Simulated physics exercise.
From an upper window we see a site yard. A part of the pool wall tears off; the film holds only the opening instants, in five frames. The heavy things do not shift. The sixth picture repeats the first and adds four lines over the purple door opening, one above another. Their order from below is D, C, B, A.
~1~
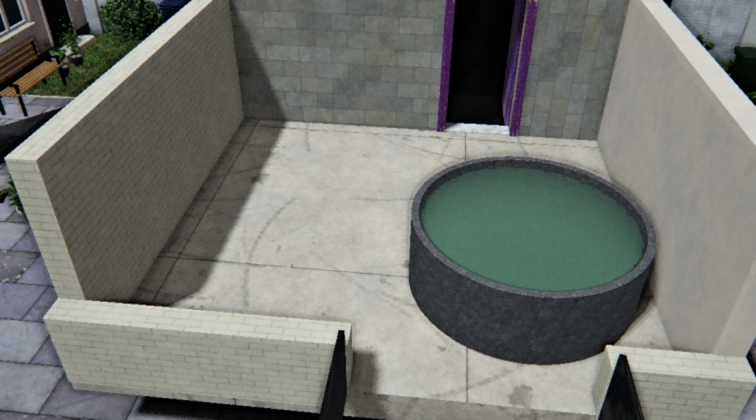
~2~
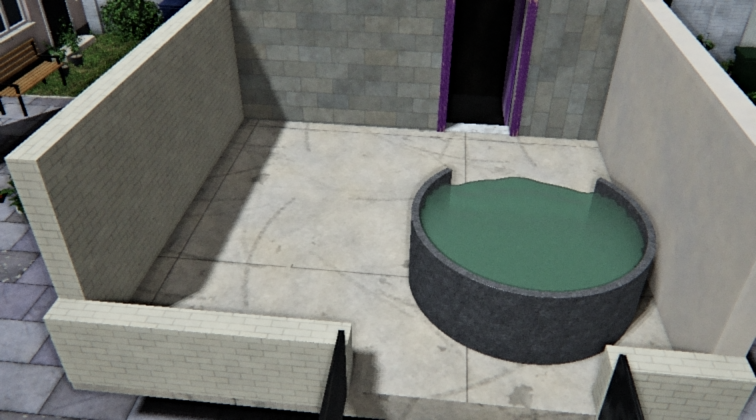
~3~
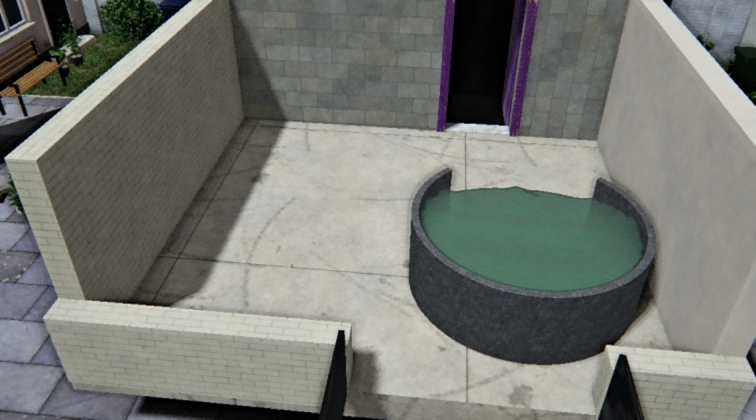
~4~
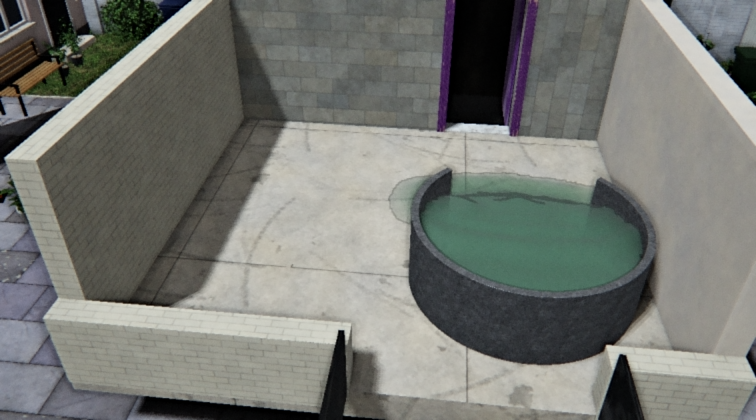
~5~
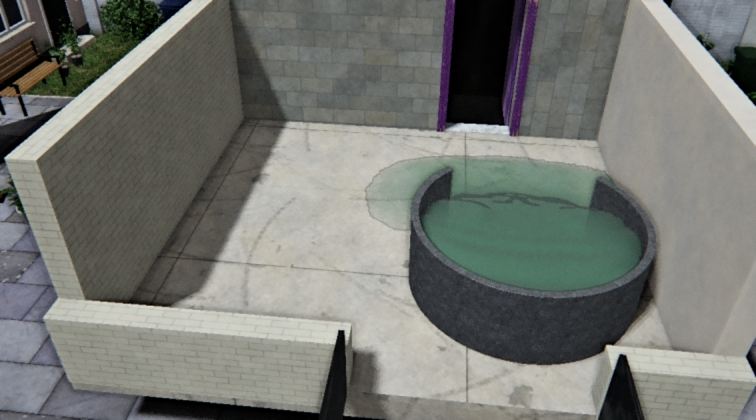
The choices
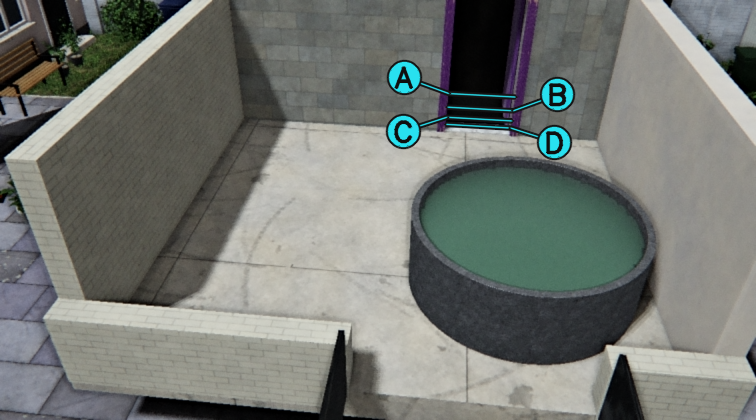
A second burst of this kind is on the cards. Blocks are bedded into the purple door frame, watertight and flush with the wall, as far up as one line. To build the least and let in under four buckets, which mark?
B.
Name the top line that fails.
The answer is C.
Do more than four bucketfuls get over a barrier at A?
No, not at all.
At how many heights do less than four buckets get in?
Two of them.
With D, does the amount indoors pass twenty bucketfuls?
Yes, it does.
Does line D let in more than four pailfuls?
Yes, it does.
On the marked copy, A at (481, 95); B at (480, 108); C at (479, 119); D at (478, 126); from the bottom up D, C, B, A.
For line A, nothing gets over.
For line B, a bucket or two gets in.
For line C, about 13 bucketfuls get in.
For line D, dozens of bucketfuls pour in.
